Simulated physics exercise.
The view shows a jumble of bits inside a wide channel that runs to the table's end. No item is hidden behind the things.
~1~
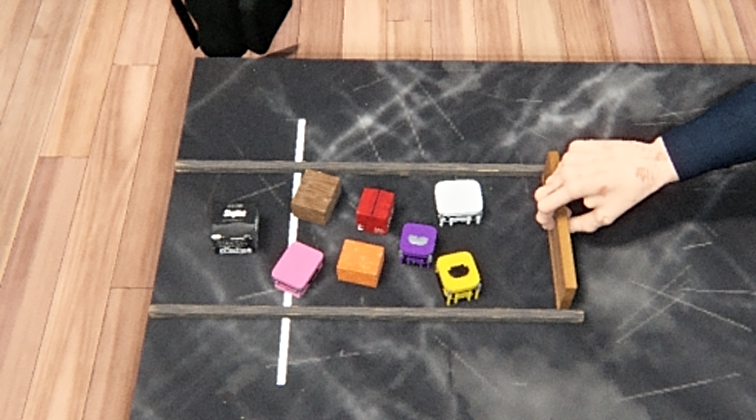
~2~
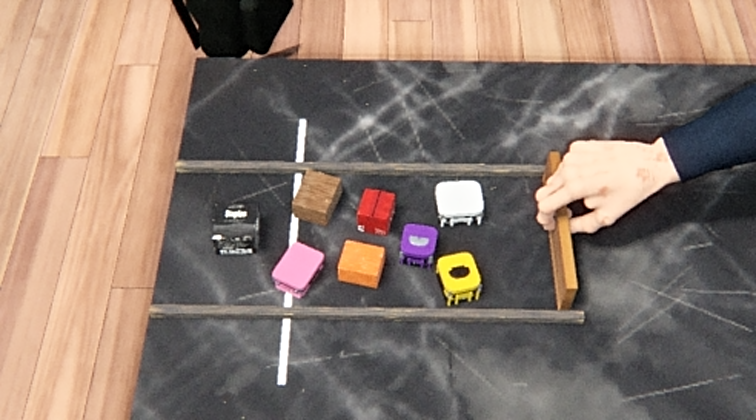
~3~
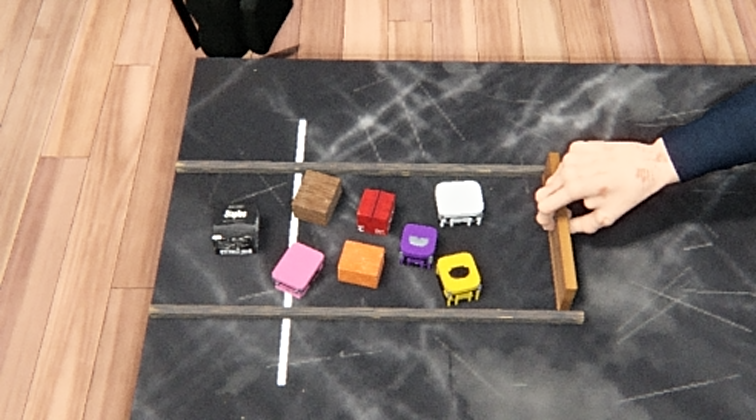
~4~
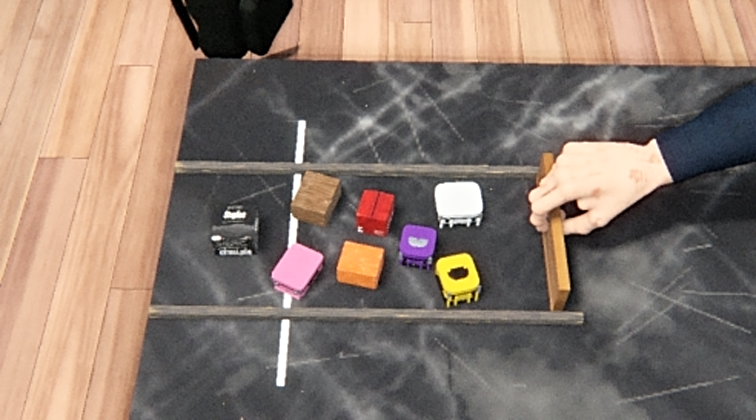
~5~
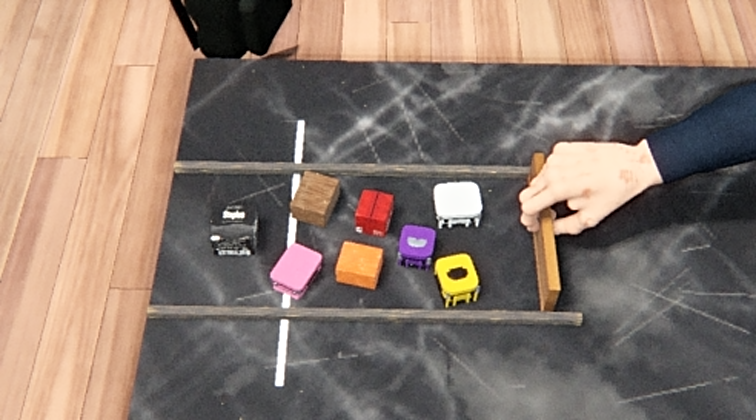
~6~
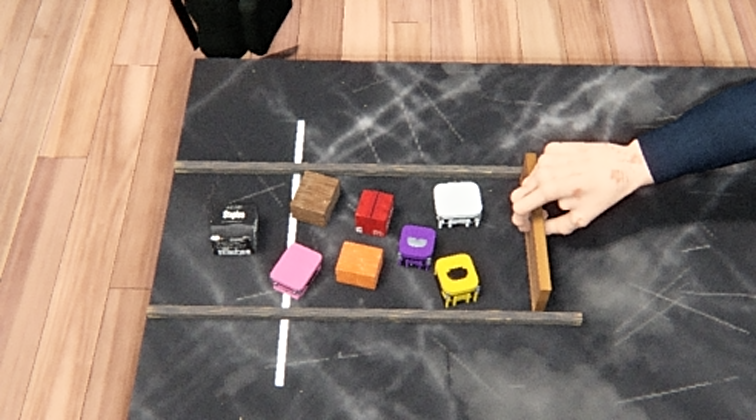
A hand slides a wooden board slightly left along a channel toward eight unmoving, mostly colorful blocks.
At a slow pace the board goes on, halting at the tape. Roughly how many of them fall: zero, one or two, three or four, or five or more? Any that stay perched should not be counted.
Zero.
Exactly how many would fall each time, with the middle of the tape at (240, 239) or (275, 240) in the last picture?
The counts: 2 and 0.
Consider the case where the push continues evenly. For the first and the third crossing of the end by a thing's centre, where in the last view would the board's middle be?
Around (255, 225); afterwards around (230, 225).
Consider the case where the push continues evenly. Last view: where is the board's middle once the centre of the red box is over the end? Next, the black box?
Near (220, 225) in the first case, near (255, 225) in the other.
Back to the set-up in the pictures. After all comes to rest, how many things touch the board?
The count in contact is 3.
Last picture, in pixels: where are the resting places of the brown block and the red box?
In the last picture the brown block sits at (226, 186) while the red box sits at (234, 220).
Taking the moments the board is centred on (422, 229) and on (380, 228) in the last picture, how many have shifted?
First 4, after that 7.
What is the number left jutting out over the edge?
The tally is 0.
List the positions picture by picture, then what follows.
Black box (236, 229); pink case (298, 270); brown block (316, 197); board (558, 229); tape (293, 238), in the first picture.
Pink case (299, 271); board (559, 229), in the second picture.
Brown block (317, 198); white case (459, 204), in the third picture.
Black box (236, 230); orange block (361, 265), in the fourth picture.
Pink case (297, 272); purple case (416, 248), in the fifth picture.
Black box (235, 230); pink case (297, 271); brown block (316, 199); board (534, 231); tape (291, 240), in the sixth picture.
Soon after, none off yet; black box at rest near (235, 230); pink case at rest near (297, 271); brown block at rest near (316, 199).
After that, none off yet; black box at rest near (235, 230); pink case displaced a little near (275, 275); brown block displaced about its own width near (290, 192).
In the end, the number that fall off is zero.
